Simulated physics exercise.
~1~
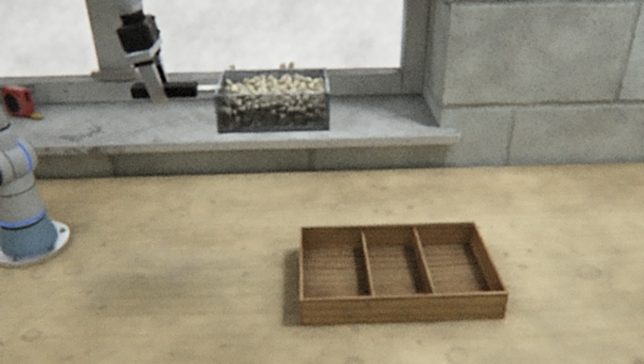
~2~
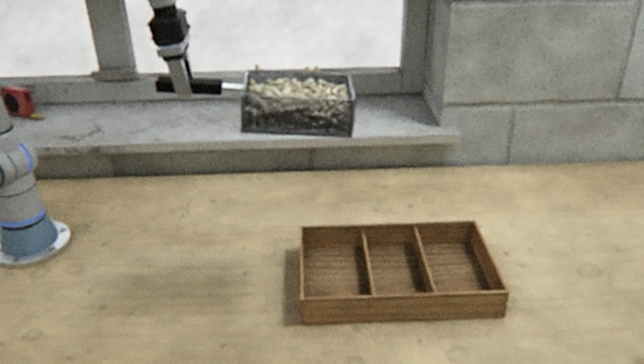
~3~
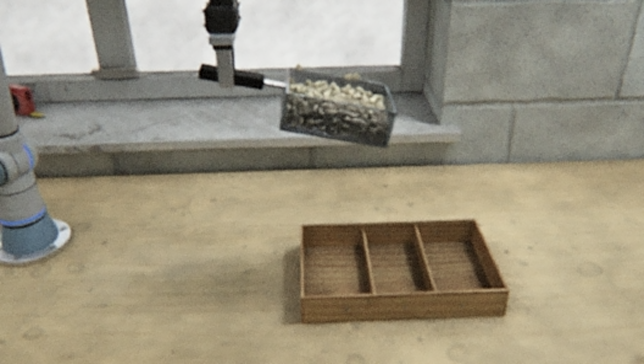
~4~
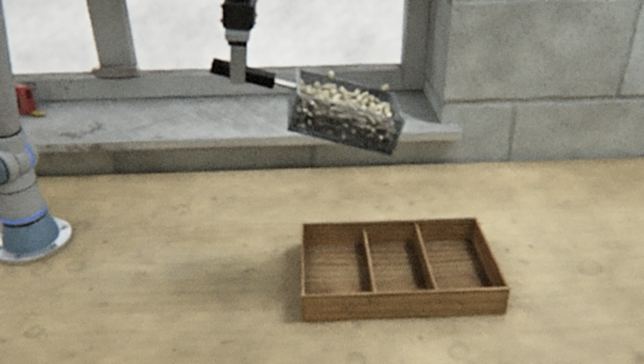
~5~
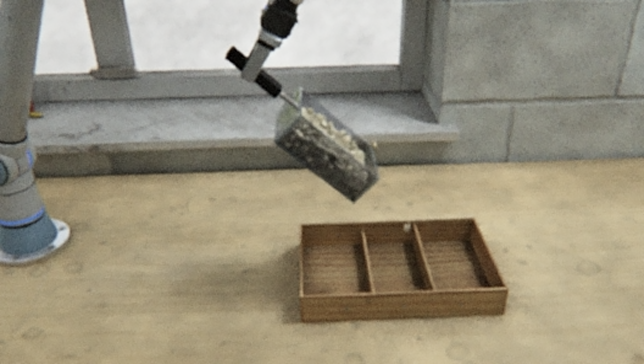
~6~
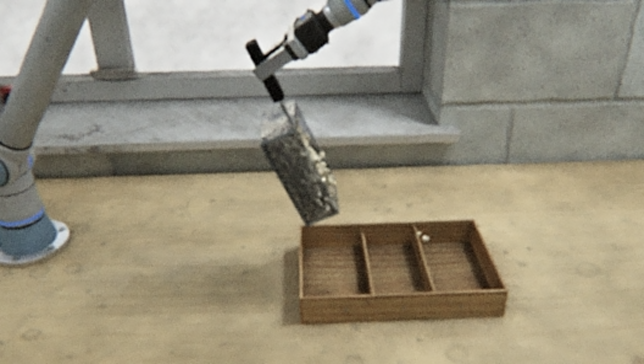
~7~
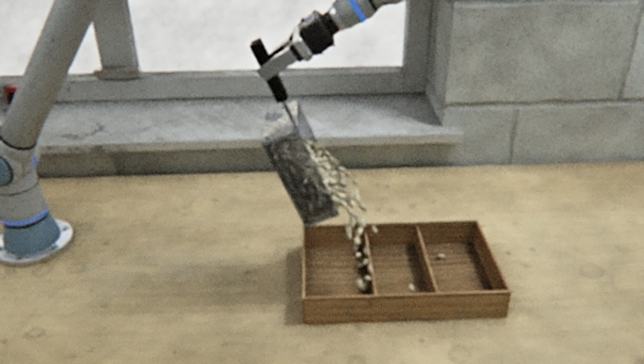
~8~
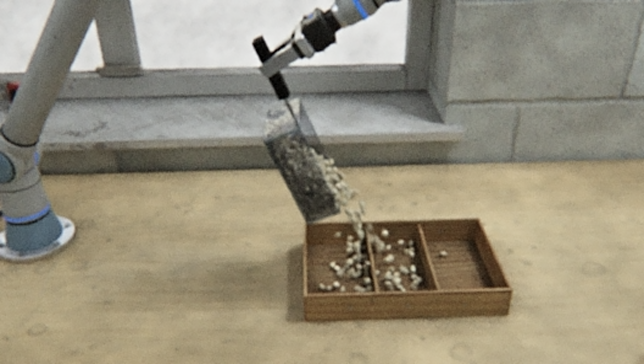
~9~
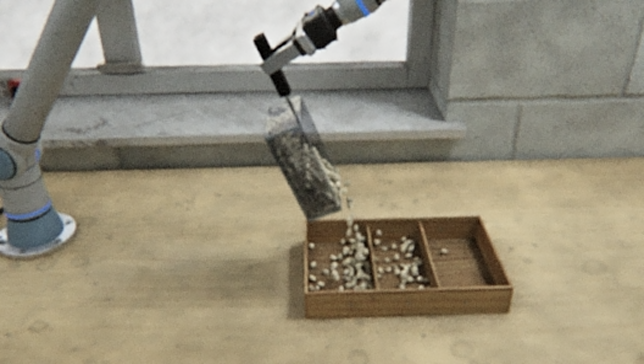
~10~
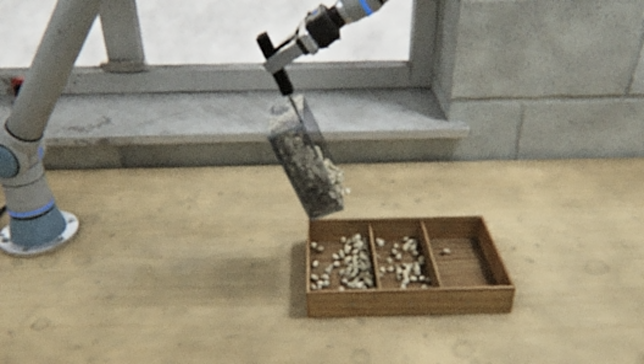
The clip shows a robot arm carrying a clear box of pale beans rightward from beside a window, tipping it steeply over a wooden crate with three compartments. Beans spill mostly into the left and middle compartments, and the box stays tilted, still holding many beans.
